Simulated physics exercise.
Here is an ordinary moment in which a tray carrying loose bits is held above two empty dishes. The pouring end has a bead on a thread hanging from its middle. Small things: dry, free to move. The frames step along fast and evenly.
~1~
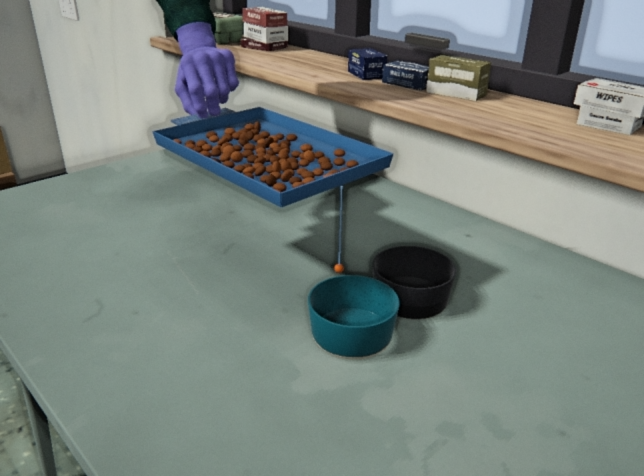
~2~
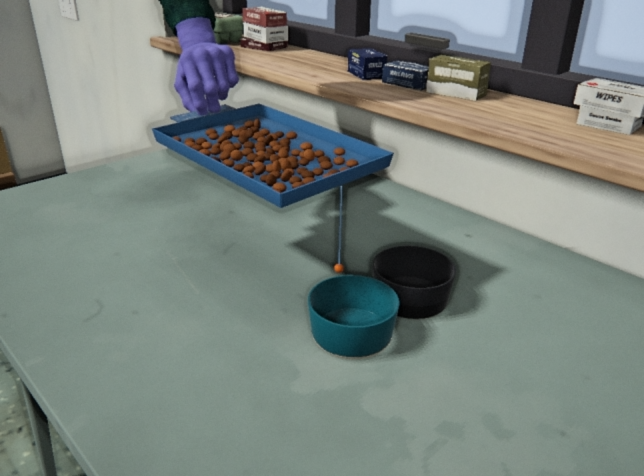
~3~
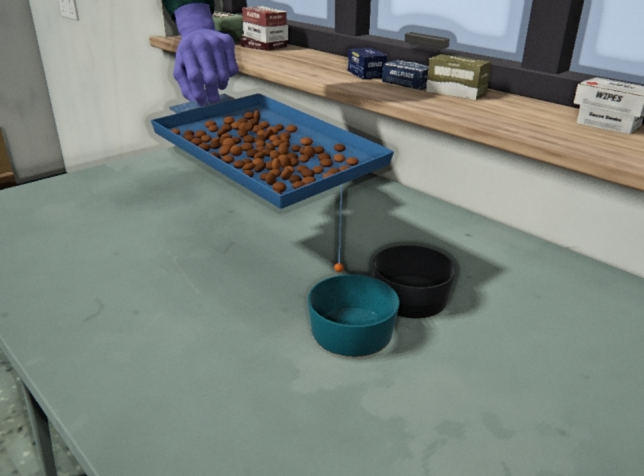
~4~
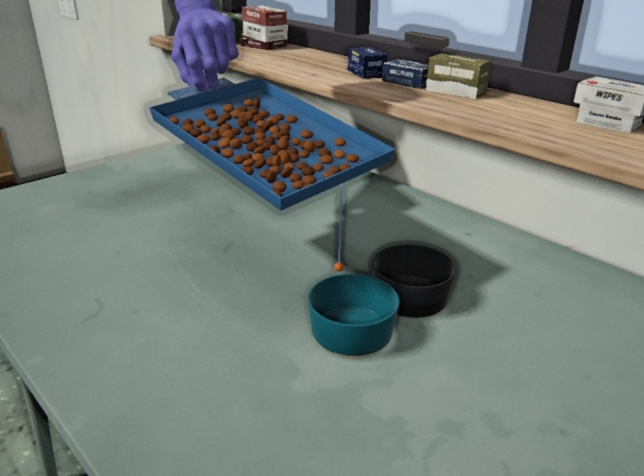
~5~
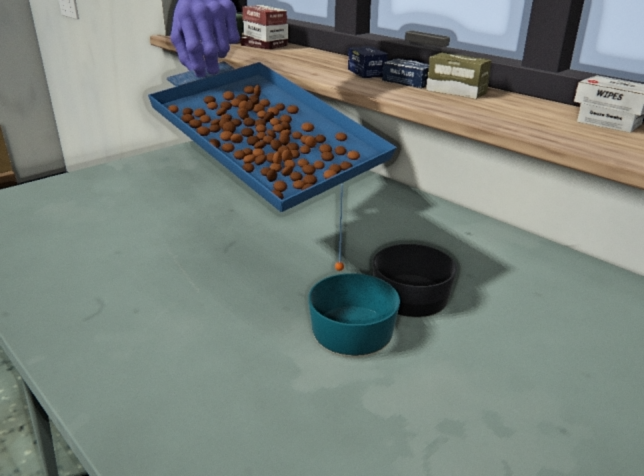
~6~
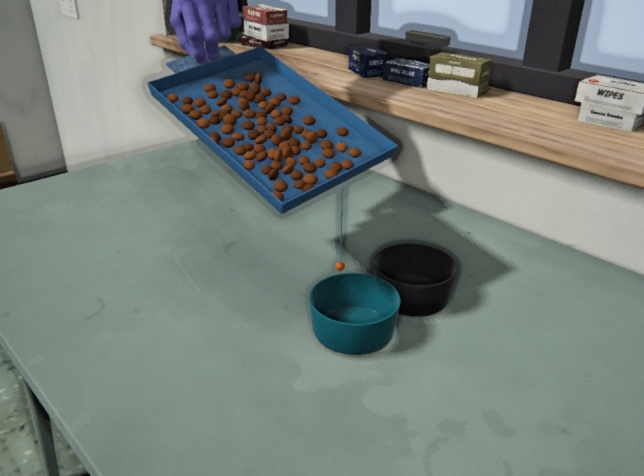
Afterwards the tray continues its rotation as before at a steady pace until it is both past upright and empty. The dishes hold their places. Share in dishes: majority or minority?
Minority.
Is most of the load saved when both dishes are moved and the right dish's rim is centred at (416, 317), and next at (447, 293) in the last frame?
At the first place under half, at the second not half.
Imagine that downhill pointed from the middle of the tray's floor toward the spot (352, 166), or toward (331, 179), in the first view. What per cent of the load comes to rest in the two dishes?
First case about 90 percent; second case about 80 percent.
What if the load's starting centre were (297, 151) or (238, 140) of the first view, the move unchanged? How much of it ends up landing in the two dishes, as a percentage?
Near 40 and 40 percent respectively.
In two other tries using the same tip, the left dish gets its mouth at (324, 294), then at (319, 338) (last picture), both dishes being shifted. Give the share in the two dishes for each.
Close to 50 in a hundred first, close to 60 in a hundred second.
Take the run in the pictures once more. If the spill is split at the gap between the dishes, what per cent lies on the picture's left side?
Roughly 90 %.
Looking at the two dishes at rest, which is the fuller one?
Fuller: The left one.
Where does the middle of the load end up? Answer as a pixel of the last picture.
The centre ends up roughly at (316, 357).
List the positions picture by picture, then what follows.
In the first frame, corners of the pouring end at (281, 192) and (390, 153), level; middle of the load at (261, 156), bits of dog kibble; left dish at (386, 334); right dish at (445, 296); bead on its thread at (339, 268).
In the second frame, corners of the pouring end at (281, 192) and (390, 153), level; middle of the load at (261, 155).
In the third frame, corners of the pouring end at (281, 194) and (390, 151), tipped barely, lowest at the left corner; middle of the load at (261, 150).
In the fourth frame, corners of the pouring end at (281, 196) and (391, 149), tipped a little, lowest at the left corner; middle of the load at (261, 143).
In the fifth frame, corners of the pouring end at (282, 199) and (393, 147), tipped a little, lowest at the left corner; middle of the load at (262, 136).
In the sixth frame, corners of the pouring end at (283, 201) and (394, 145), tipped clearly, lowest at the left corner; middle of the load at (263, 130); left dish at (387, 332); right dish at (447, 294).
Soon after the last picture, tray tipped steeply; nearly all on the tray; a stray few in the air.
A little later, tray tipped past a quarter turn; a small part on the tray; about a quarter in the left dish; about half outside both; a small part in the air.
Later still, tray tipped past a quarter turn; about a third in the left dish; about two thirds outside both.
At rest, tray tipped past a quarter turn; about a third in the left dish; none in the right dish; about two thirds outside both.
